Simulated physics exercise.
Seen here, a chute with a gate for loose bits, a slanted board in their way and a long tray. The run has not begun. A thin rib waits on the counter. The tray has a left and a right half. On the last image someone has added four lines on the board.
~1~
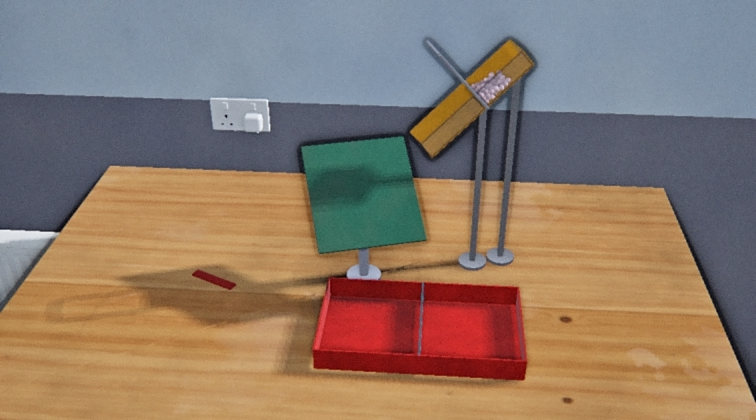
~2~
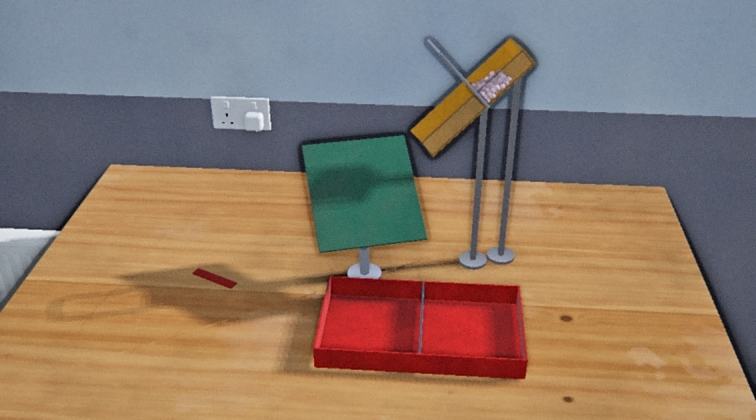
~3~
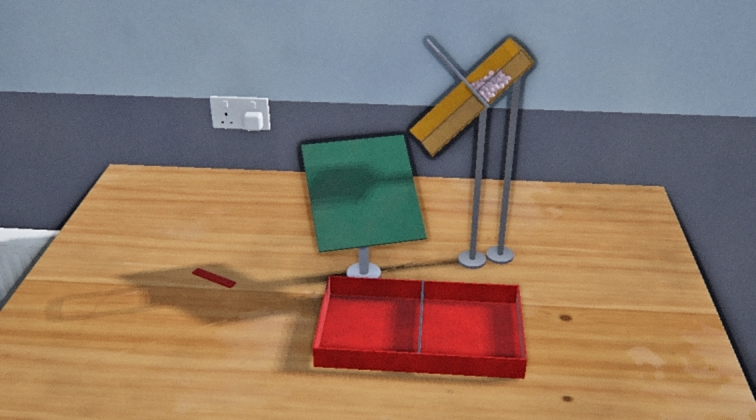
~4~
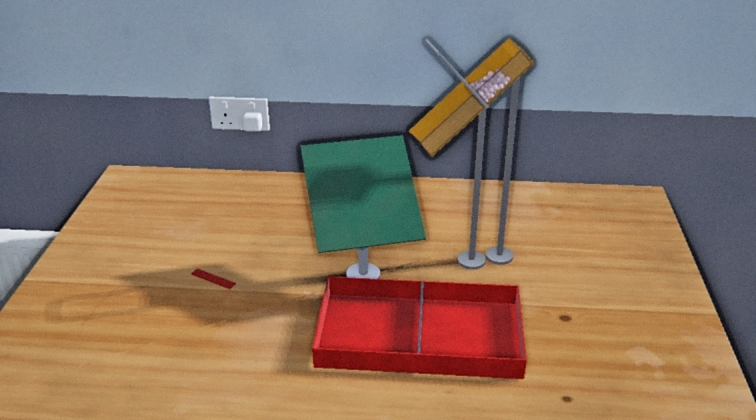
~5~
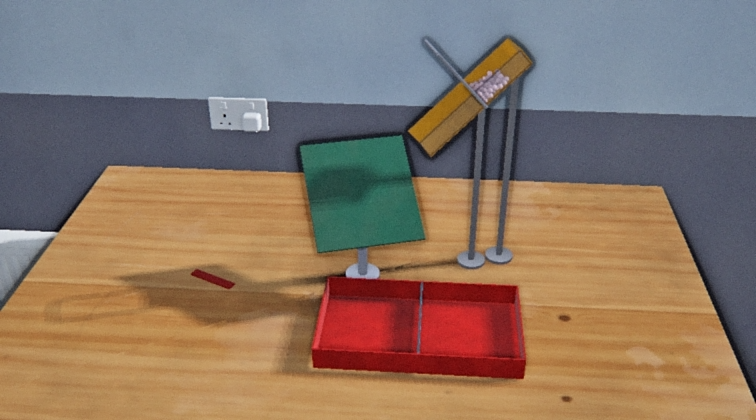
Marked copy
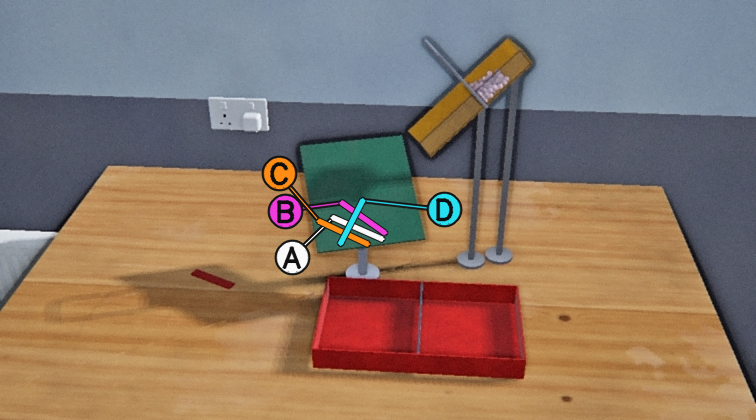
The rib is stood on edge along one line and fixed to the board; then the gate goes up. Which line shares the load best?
B.
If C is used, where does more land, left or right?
More lands on the left.
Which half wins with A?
More lands on the left.
On the marked copy, line A from (333, 217) to (381, 238); line B from (341, 202) to (384, 232); line C from (319, 221) to (367, 244); line D from (362, 200) to (340, 243).
If A is chosen, of what is caught, most in the left half, about a quarter in the right.
If B is chosen, of what is caught, about half in the left half, about half in the right.
If C is chosen, of what is caught, nearly all in the left half, a small part in the right.
If D is chosen, of what is caught, all in the left half, none in the right.
